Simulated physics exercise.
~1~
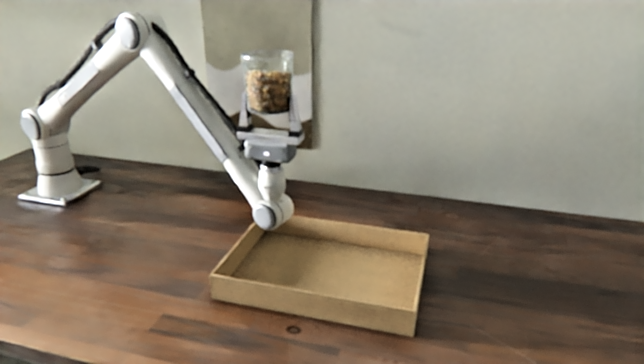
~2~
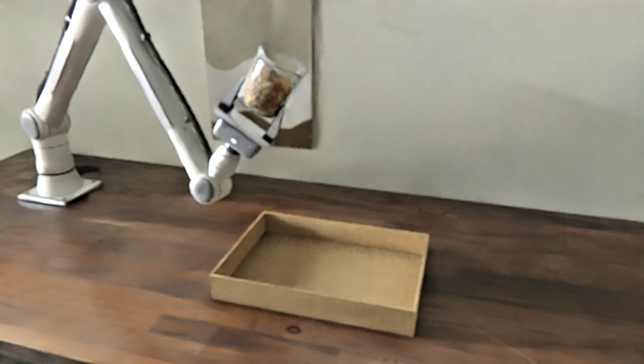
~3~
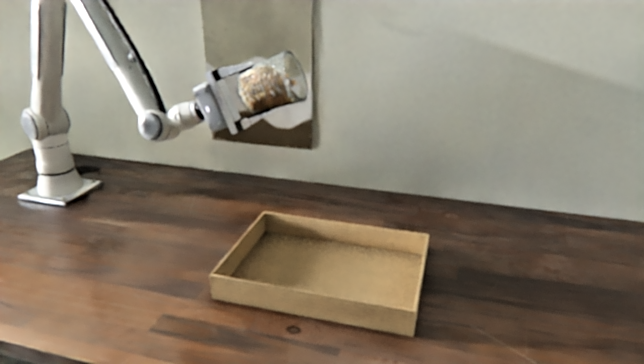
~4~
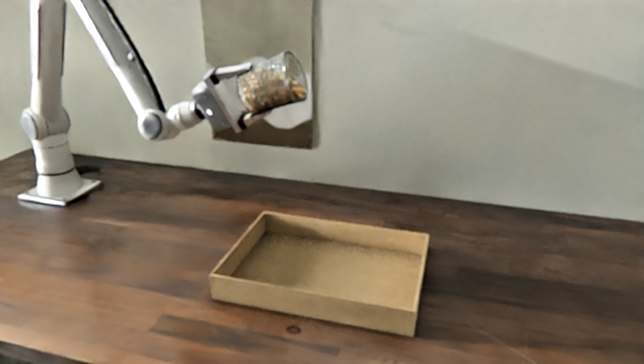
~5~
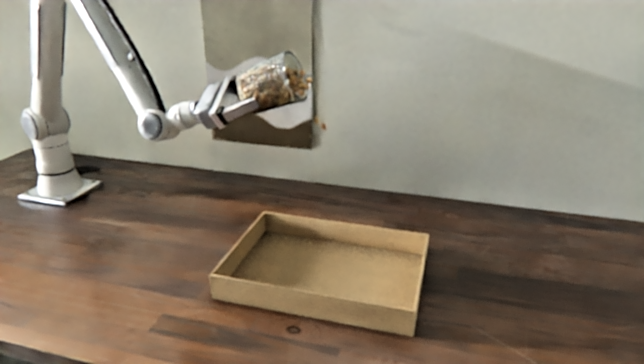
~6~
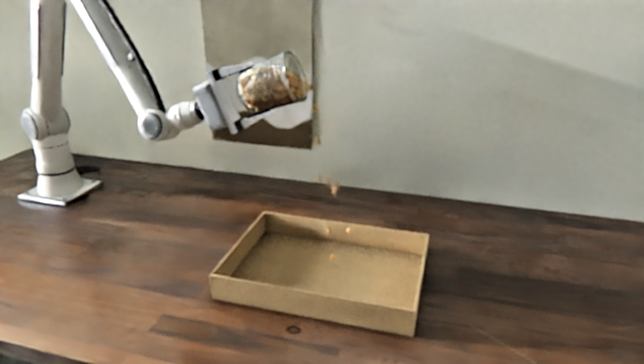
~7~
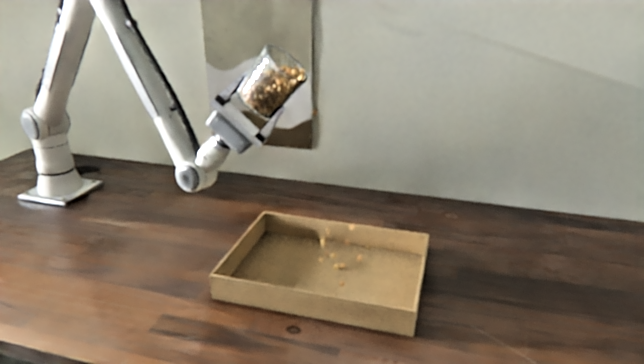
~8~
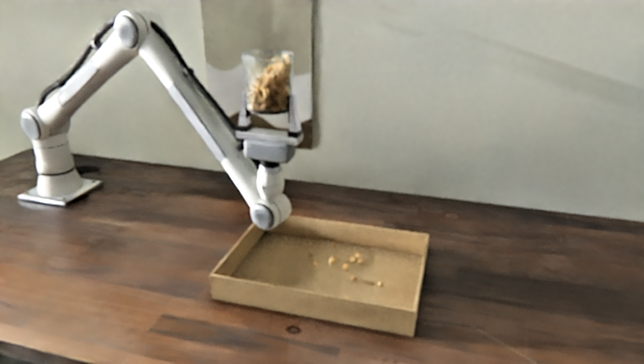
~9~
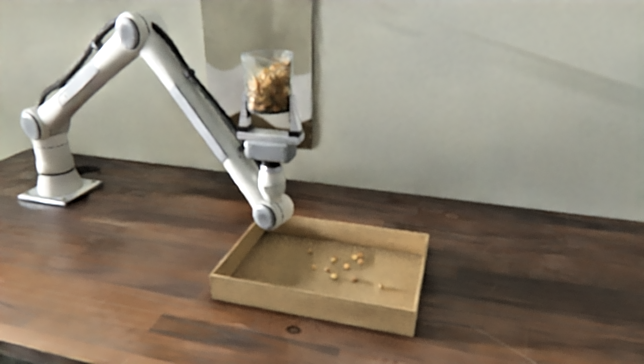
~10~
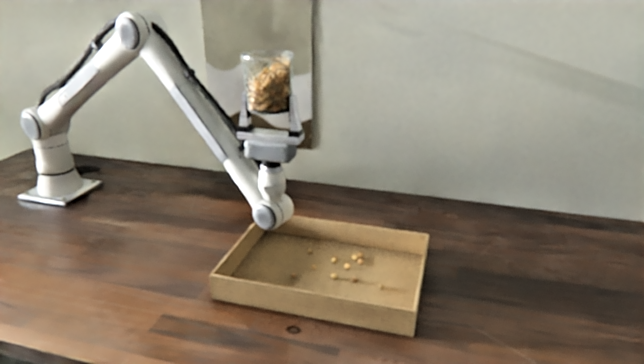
A white robot arm tipped a clear cup of dried chickpeas onto its side above a shallow tray on a wooden table, spilling a few, then swung the cup back upright, still mostly full, with a small scattering left in the tray.
